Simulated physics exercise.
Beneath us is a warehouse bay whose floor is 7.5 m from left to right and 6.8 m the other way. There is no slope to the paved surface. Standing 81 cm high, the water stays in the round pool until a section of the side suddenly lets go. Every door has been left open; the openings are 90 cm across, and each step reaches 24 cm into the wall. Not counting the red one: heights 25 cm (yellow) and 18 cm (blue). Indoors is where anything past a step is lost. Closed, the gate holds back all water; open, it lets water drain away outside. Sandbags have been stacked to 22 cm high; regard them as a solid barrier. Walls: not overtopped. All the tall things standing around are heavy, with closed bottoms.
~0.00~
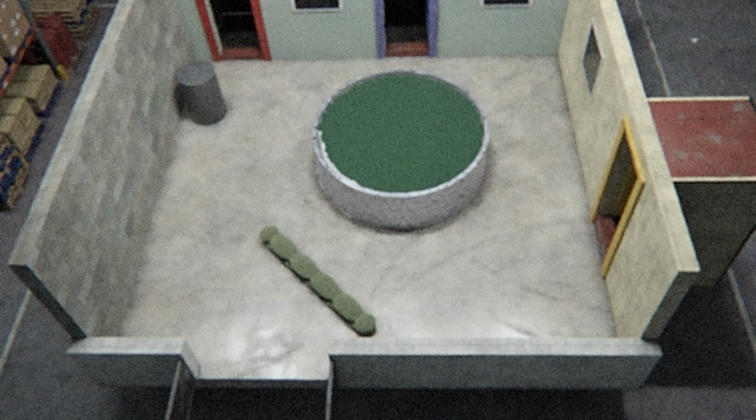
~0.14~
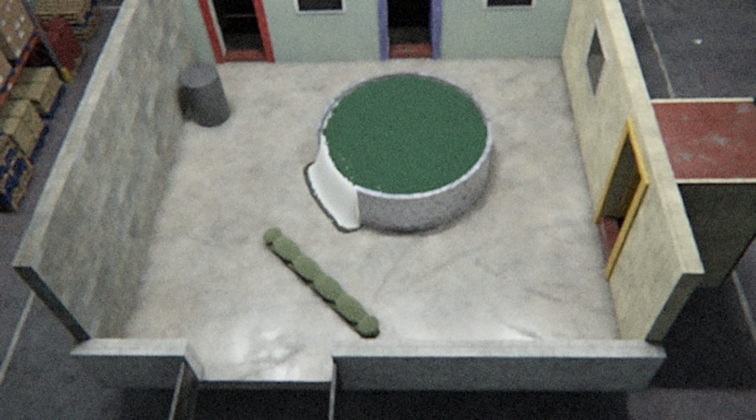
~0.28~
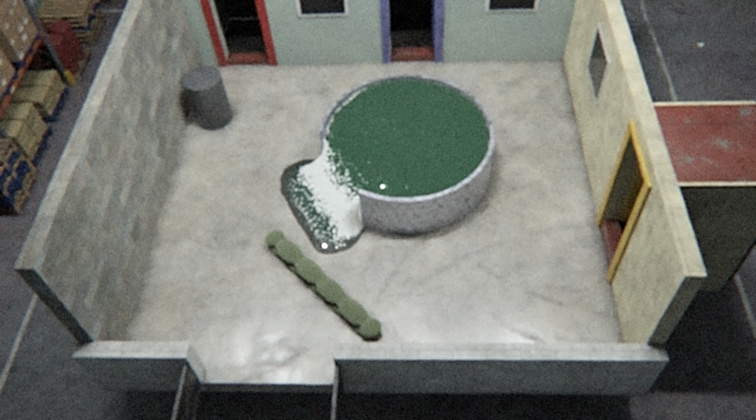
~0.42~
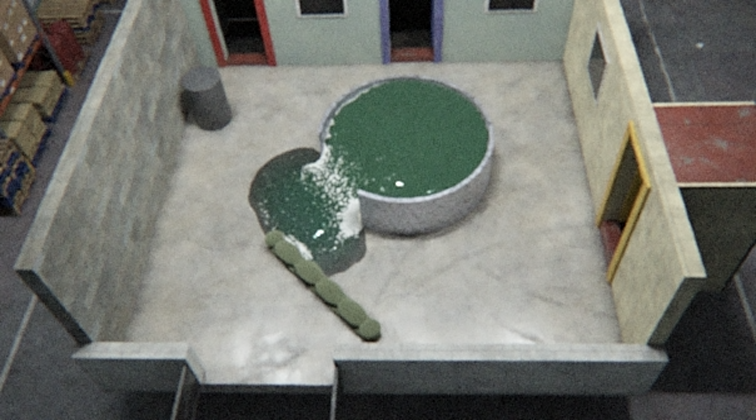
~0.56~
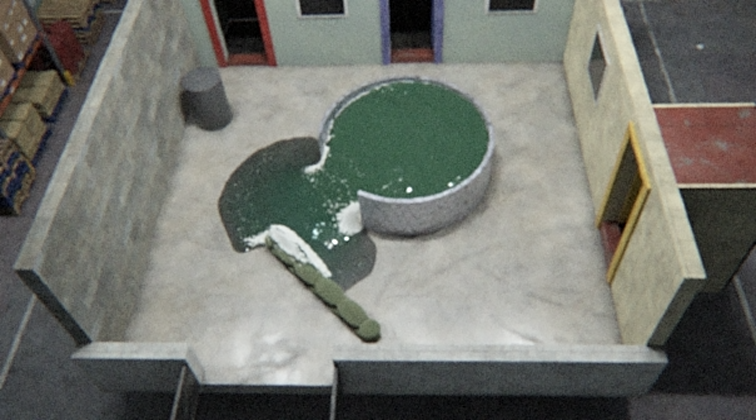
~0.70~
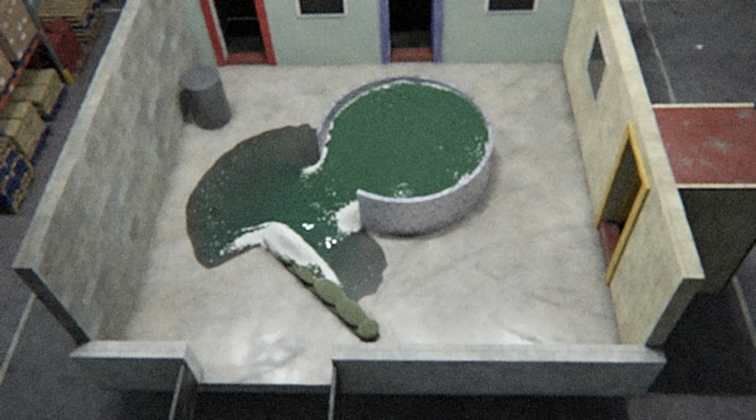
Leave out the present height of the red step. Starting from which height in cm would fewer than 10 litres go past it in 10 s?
From roughly 12.5 cm upwards.
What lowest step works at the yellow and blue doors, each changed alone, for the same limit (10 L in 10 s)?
Roughly 8.5 cm for the yellow door and roughly 7.5 cm for the blue door.
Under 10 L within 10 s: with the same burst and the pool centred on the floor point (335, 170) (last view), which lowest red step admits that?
New minimum height: Approx. 11.0 cm.
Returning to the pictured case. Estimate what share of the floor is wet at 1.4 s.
Around 30 per cent of the floor.
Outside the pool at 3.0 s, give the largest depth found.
46 cm.
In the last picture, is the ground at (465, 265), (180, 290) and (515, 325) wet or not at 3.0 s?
Okay, in order that's got wet, got wet and finally got wet.
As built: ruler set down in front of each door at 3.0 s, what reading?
Door by door in cm - red 6, yellow 0, blue 0.
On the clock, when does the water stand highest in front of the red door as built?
The level tops out around 3.8 s.
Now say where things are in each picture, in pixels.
In the first frame, still water, 81 cm deep, in the round pool at (400, 131); the red door at (233, 20) is dry.
In the second frame, the gap is at (332, 185), the front 0.3 m out at (342, 229); the back of the round pool holds 81 cm.
In the third frame, water pours out at (334, 190) and has run 0.8 m, to (325, 249); about 11 cm deep outside, 81 cm at the back.
In the fourth frame, the gap is at (334, 192), the front 1.3 m out at (254, 202); the back of the round pool holds 81 cm.
In the fifth frame, the front is at (223, 205), 1.9 m from the gap at (334, 192); 4.8 m2 of floor is wet, 81 cm left at the back.
In the sixth frame, water pours out at (333, 191) and has run 2.5 m, to (200, 255); about 6 cm deep outside, 80 cm at the back; 2.2 m in a straight line remain to the red door at (238, 25).
After 1.4 s water covers 30 % of the floor, deepest (52 cm) near (298, 247); it has not reached the red door.
After 3.0 s water covers 55 % of the floor, deepest (46 cm) near (118, 355); 6 cm at the red door, 0 litres in over its 12 cm step.
After 10.0 s water covers 95 % of the floor, deepest (18 cm) near (462, 83); 6 cm at the red door, 12 litres in over its 12 cm step.
At the red door as built, the water arrived by 3.0 s and peaked near 15 cm at 3.8 s.
With a step of 10.5 cm, 20 litres would have come in within the 10 s; with 14.5 cm, 5 litres. So under 10 litres takes about 12.5 cm.
